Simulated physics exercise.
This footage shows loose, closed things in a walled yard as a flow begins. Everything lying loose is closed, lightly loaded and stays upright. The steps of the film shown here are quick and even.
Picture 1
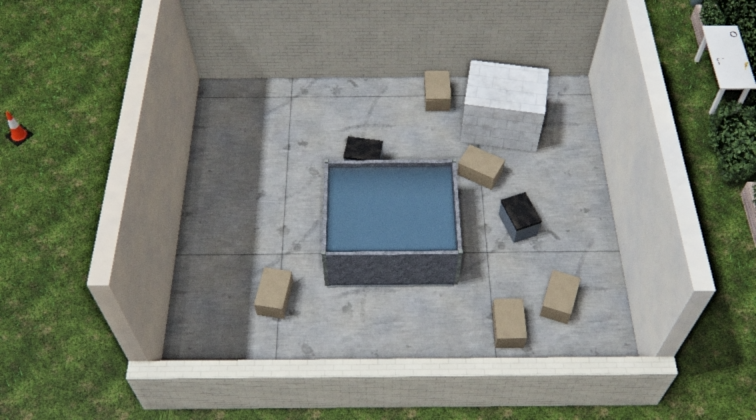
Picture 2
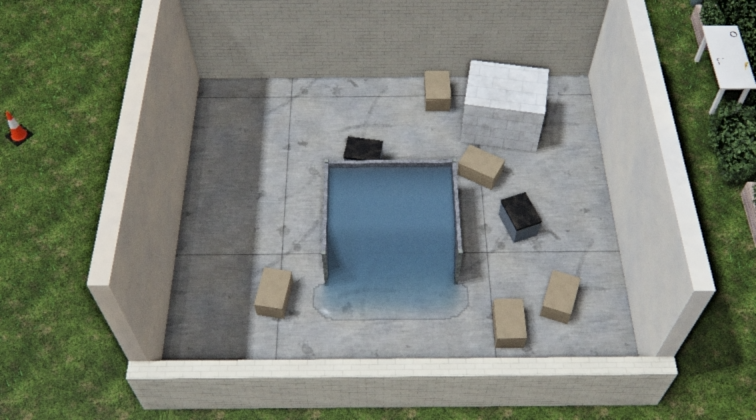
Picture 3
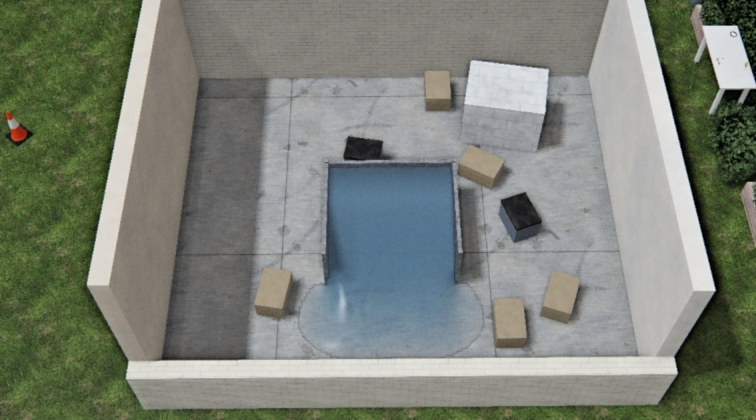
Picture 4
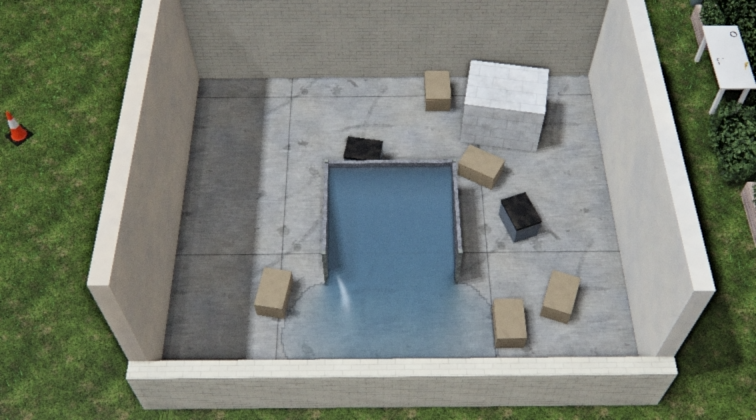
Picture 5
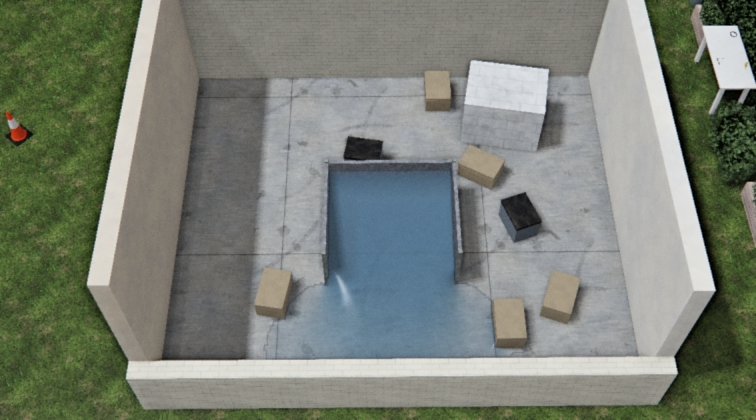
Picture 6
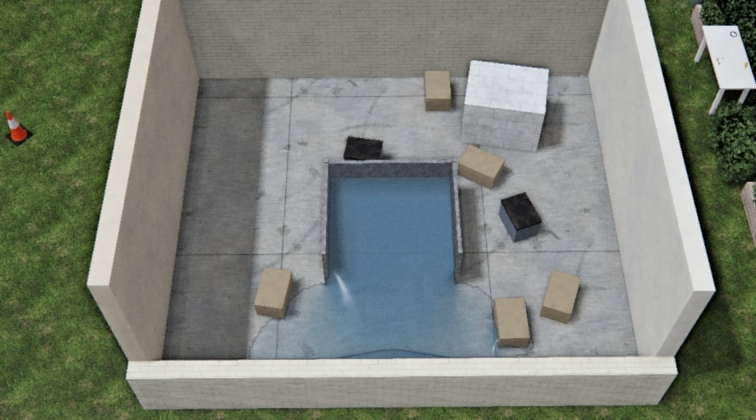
Water pouring from the open front of a raised tank and spreading across a walled yard among still, closed boxes.
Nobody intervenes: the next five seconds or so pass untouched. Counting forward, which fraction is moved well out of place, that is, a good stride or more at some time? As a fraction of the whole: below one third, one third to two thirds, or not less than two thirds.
The fraction is one third to two thirds.
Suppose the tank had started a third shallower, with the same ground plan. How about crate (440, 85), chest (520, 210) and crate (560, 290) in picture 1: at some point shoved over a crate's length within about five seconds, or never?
In the order asked: Below that distance, below that distance and over that distance.
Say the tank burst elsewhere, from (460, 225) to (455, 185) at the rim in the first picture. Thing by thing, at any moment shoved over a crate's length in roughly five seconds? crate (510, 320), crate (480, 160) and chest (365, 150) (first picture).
First covers that distance, second stays short of it, third stays short of it.
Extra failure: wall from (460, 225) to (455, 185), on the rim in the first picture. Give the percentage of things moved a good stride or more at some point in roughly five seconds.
It comes to roughly 70 %.
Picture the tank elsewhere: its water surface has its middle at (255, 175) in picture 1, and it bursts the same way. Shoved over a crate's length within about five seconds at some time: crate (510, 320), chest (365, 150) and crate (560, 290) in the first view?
The three, one by one: Past that mark, short of that and past that mark.
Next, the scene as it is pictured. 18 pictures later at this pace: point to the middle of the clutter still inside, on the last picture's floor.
I'd say somewhere close to (455, 172).
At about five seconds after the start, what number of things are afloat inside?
So that is 3.
A moment on, 0 of 7 are well off their spots; 0 afloat.
Next, 2 of 7 are well off their spots; 1 afloat.
Later, 3 of 7 are well off their spots; 2 afloat.
In the end, 3 of 7 are well off their spots, and 3 have been at some point; 3 afloat.
